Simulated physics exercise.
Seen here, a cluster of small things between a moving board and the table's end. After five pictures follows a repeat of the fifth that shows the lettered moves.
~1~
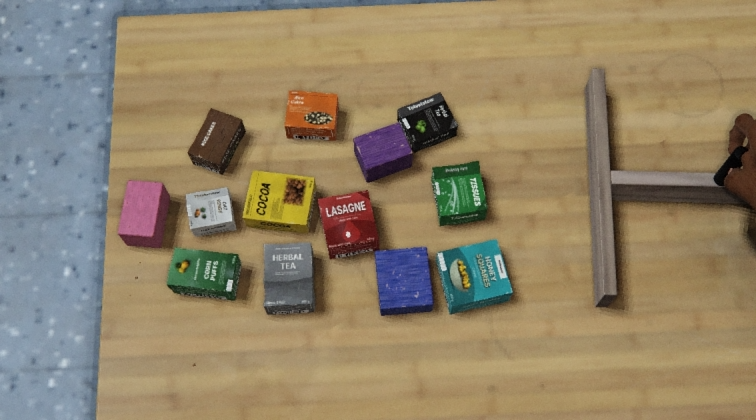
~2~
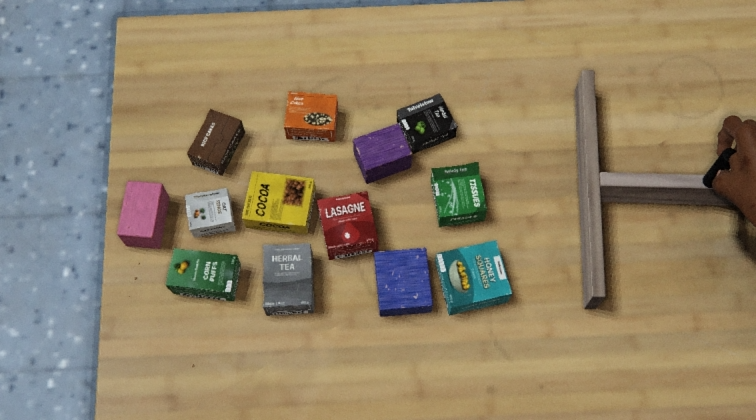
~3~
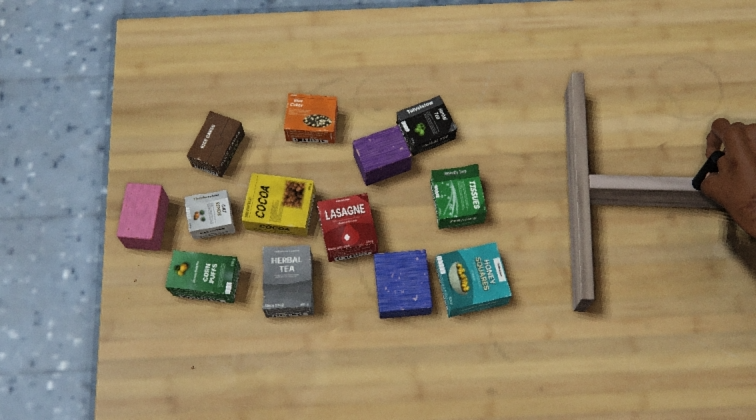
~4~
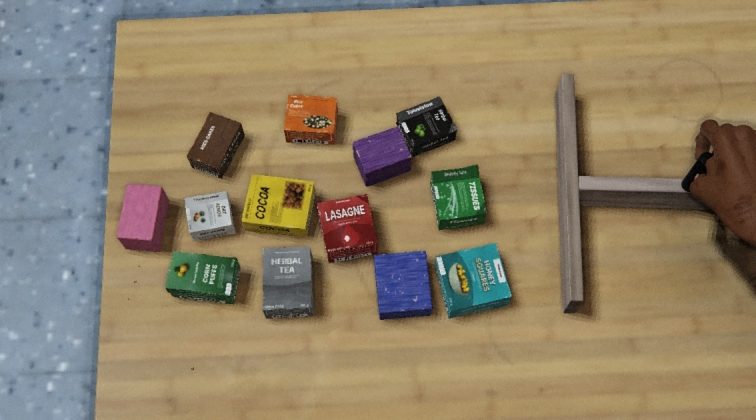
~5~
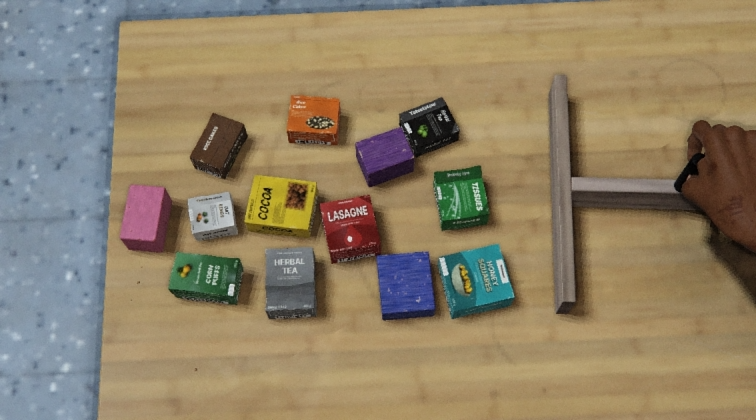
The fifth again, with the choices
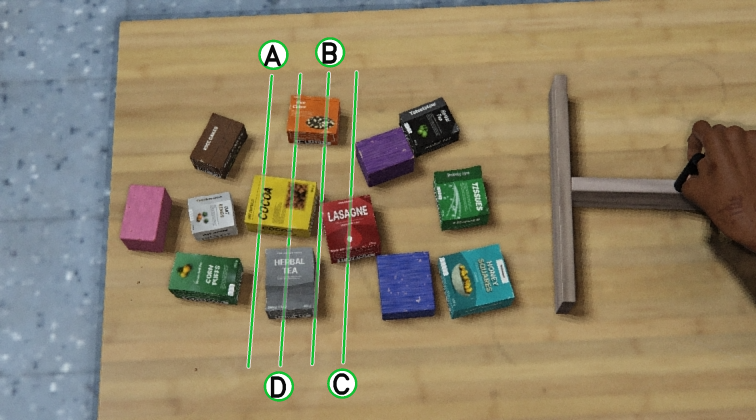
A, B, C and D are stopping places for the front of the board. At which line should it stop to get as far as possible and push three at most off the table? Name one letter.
No farther than A.
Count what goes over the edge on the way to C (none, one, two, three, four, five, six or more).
The count is none.
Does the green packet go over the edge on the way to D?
Yes.
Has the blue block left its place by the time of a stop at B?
Yes.
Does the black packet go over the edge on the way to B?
By then, no.
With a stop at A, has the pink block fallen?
Yes.
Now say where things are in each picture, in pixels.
In the first picture, turquoise packet (473, 277); grey packet (290, 278); red packet (349, 225).
In the second picture, board (594, 178); black packet (427, 124).
In the third picture, board (583, 181); green box (458, 197).
In the fourth picture, board (572, 182); green packet (204, 278).
In the fifth picture, board (565, 183); yellow packet (283, 207); purple block (385, 157); blue block (406, 286).
On the marked copy, A at (261, 213); B at (321, 210); C at (350, 209); D at (291, 212).
Following A. Soon after the start, board (455, 188); black packet (417, 126); blue block (356, 291).
Later, board (345, 193); pink block (132, 223); green packet (138, 282).
In the end, board (262, 197); green packet over the edge; pink block over the edge; two fallen.
As for the rest, B is within the limit but short; C is within the limit but short; D is within the limit but short.
